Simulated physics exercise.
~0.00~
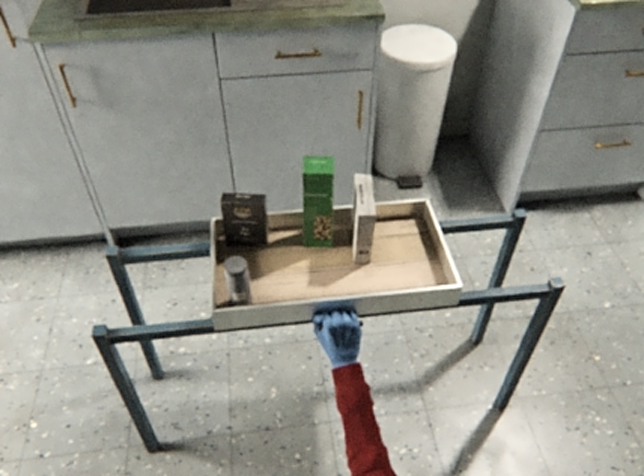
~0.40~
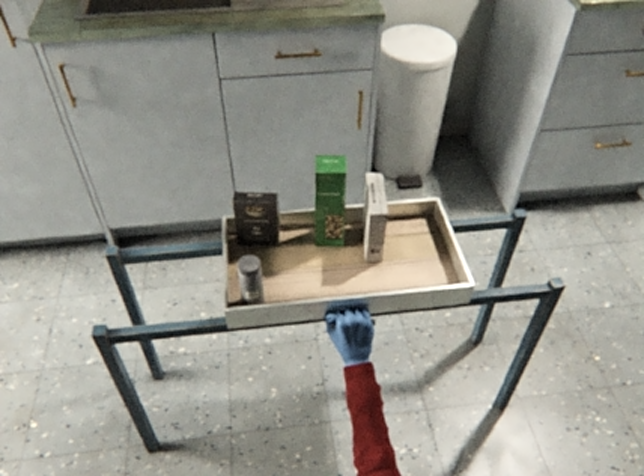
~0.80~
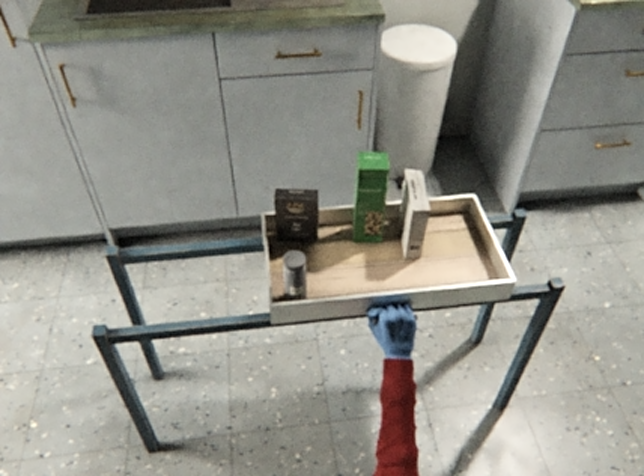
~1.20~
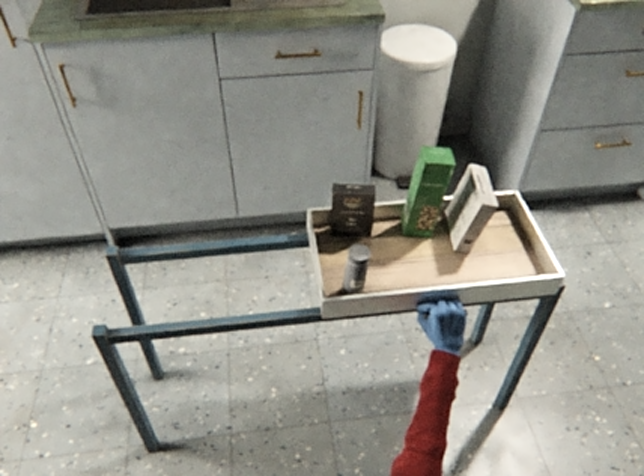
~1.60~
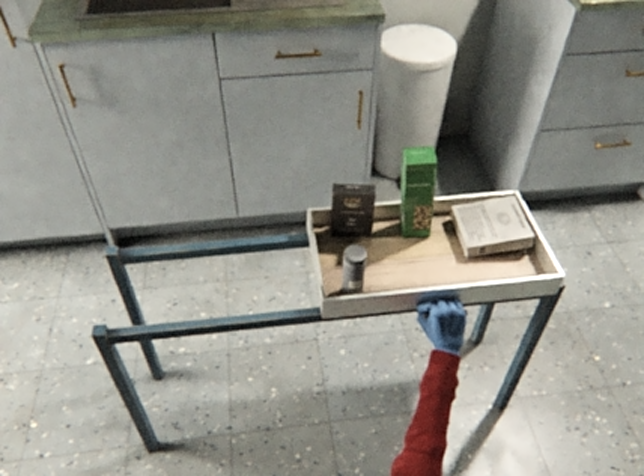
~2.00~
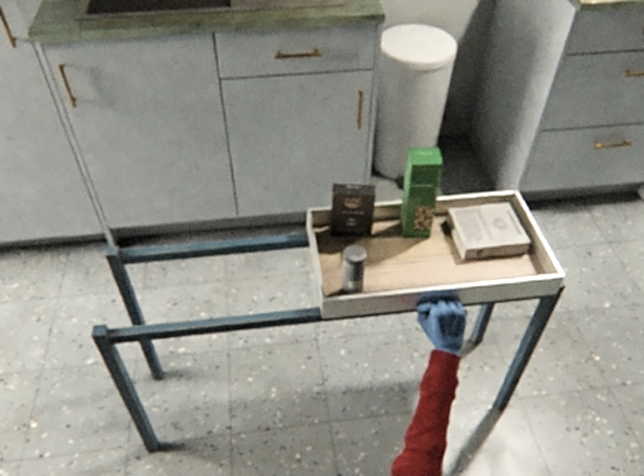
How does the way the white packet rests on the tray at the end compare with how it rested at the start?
At the start the white packet was standing upright on the tray, and by the end it was lying on its side.
